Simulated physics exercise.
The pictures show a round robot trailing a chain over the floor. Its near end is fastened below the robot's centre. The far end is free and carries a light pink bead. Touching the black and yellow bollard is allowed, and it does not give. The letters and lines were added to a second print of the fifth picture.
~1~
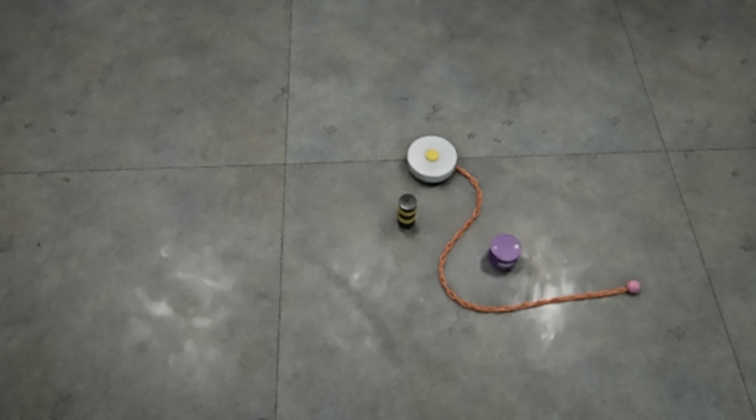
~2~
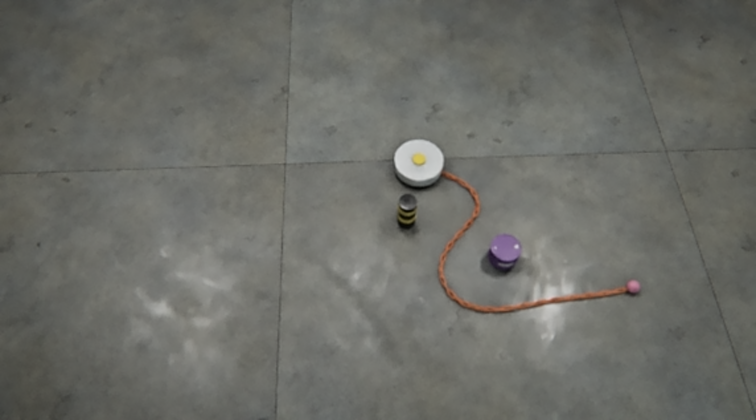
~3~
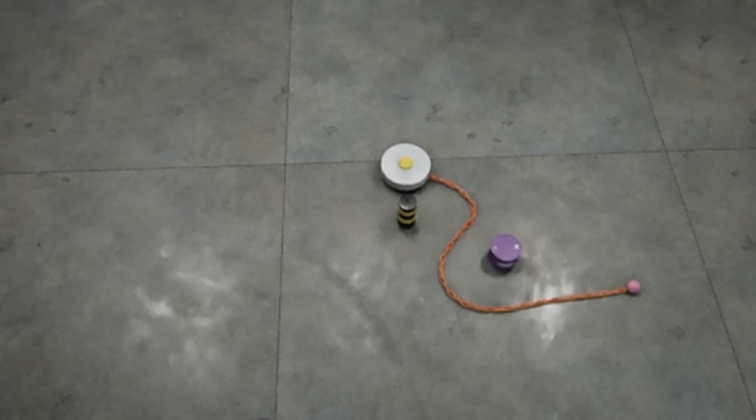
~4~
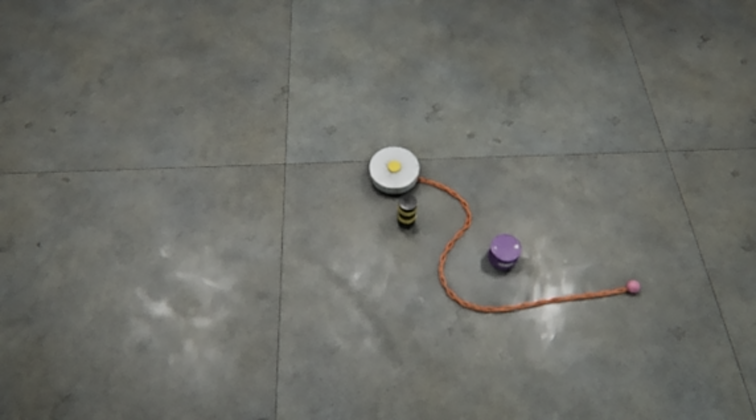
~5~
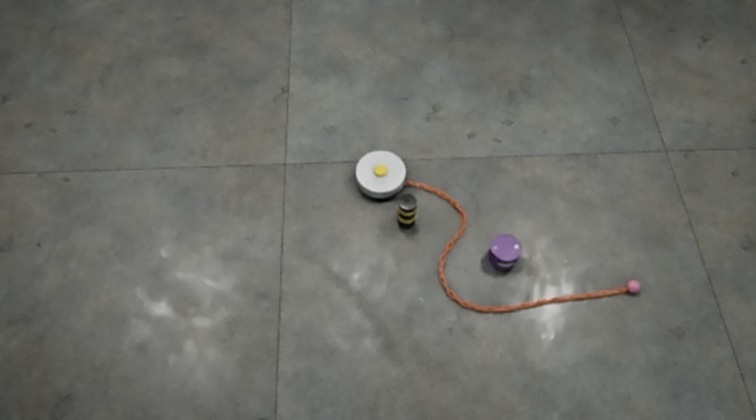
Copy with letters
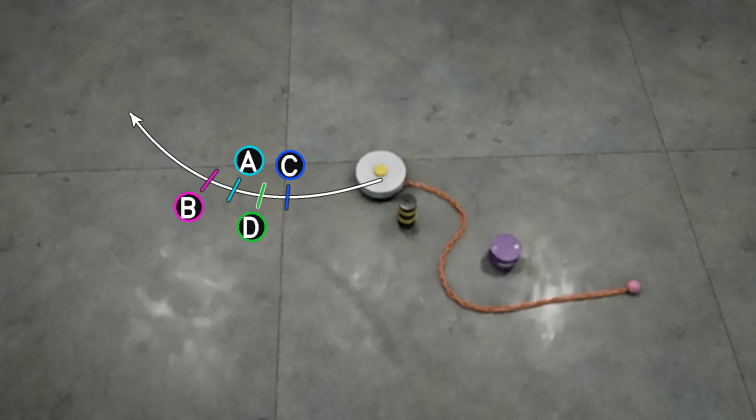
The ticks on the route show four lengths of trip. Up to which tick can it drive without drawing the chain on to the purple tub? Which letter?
All is well up to C.
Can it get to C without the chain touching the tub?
For that mark, yes.
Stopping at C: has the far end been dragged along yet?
No.
On the copy, A at (234, 190); B at (209, 180); C at (287, 197); D at (261, 195); the route from (381, 180) via (230, 189) to (130, 113).
On C. First, robot (350, 184), middle of the chain (448, 292), free end (633, 287).
Then, robot (315, 191), middle of the chain (452, 286), free end (633, 287).
Finally, robot (286, 193), middle of the chain (453, 253), free end (633, 287); only the bollard has been touched, if anything.
By contrast, A brings the chain against the tub; B brings the chain against the tub; D brings the chain against the tub.
